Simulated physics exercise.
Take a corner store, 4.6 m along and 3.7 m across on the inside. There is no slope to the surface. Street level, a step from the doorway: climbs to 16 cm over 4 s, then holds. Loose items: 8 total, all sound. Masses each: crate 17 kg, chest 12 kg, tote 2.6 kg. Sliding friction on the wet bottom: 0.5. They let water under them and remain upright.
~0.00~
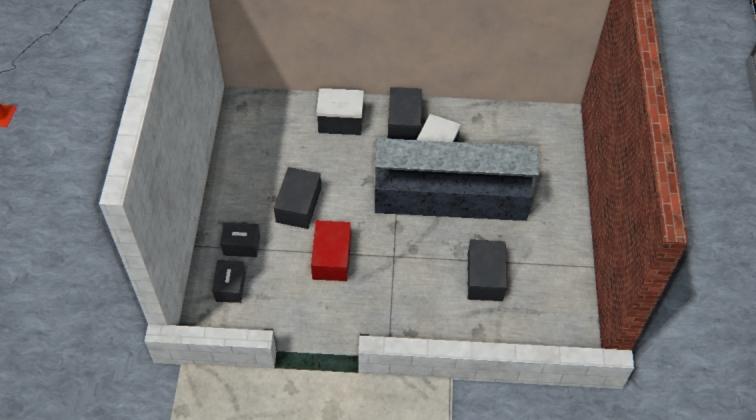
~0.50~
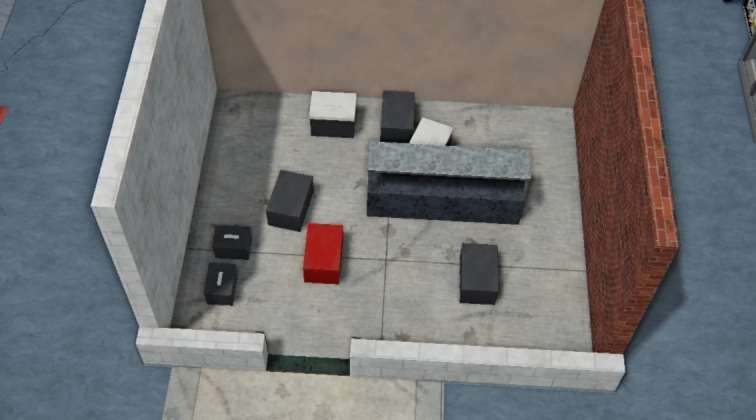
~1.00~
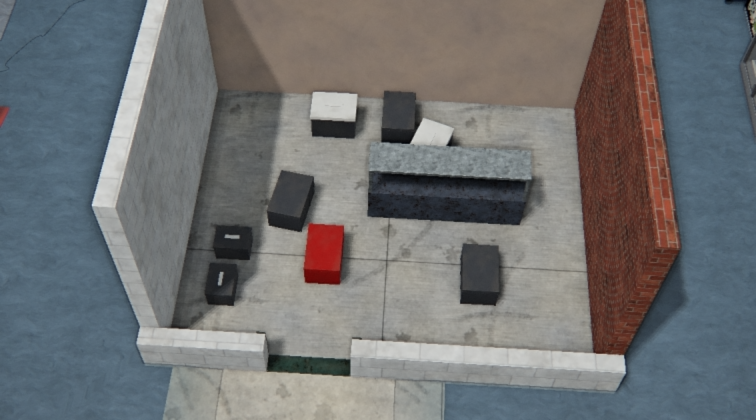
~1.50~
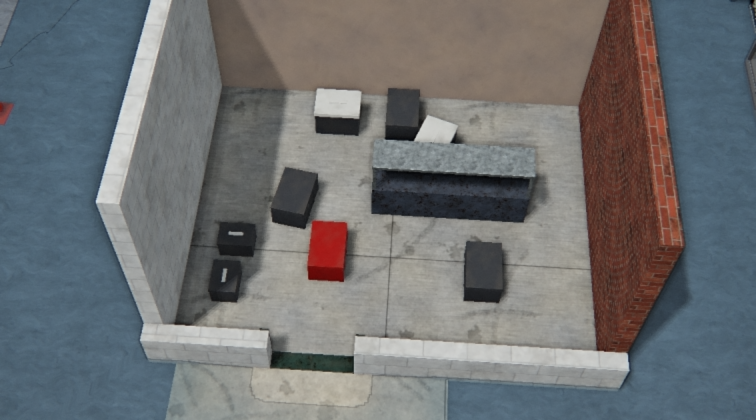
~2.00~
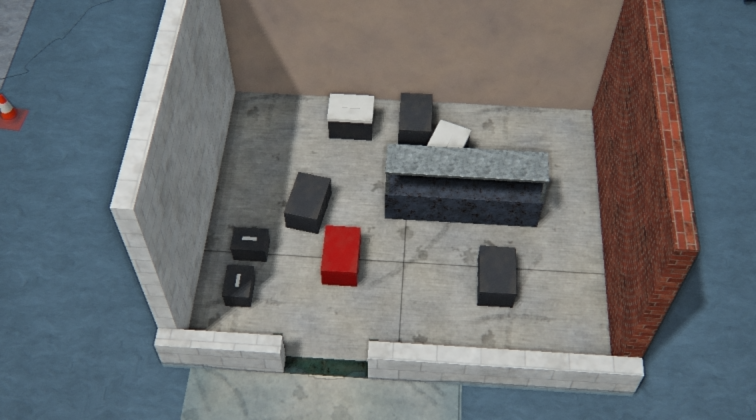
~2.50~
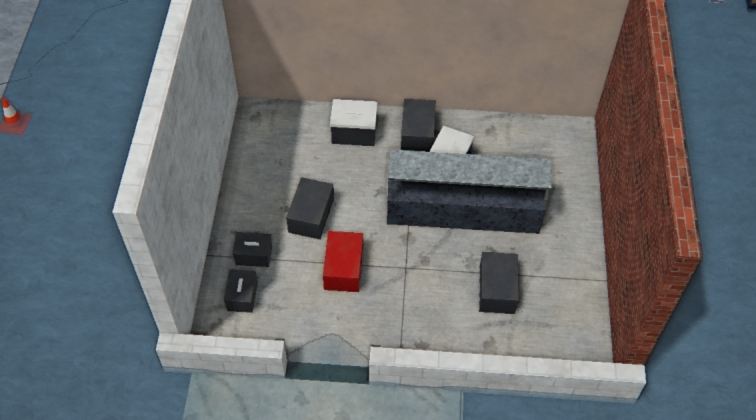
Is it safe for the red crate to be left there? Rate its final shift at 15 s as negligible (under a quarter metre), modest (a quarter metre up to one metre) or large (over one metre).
Large.
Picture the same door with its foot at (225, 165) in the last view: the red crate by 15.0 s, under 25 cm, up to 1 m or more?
Result for the red crate: Negligible displacement.
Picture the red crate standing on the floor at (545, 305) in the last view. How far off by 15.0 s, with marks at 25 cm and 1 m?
It stays put.
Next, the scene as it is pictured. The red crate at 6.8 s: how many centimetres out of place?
About 5 cm out of place.
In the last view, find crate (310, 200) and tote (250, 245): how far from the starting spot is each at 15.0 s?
The first is 120 cm from its start, the second 250 cm.
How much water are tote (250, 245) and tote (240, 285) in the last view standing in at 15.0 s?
9 and 5 cm.
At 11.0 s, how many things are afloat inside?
The number is 2.
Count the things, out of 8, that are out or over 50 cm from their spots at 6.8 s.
1.
After 3.5 s the red crate is near (343, 254), 0.0 m from its start, aground; 0 afloat.
After 6.8 s the red crate is near (344, 251), 0.0 m from its start, aground; 1 afloat.
After 11.0 s the red crate is near (364, 204), 0.7 m from its start, aground; 2 afloat.
After 15.0 s the red crate is near (467, 157), 2.0 m from its start, afloat; 7 afloat.
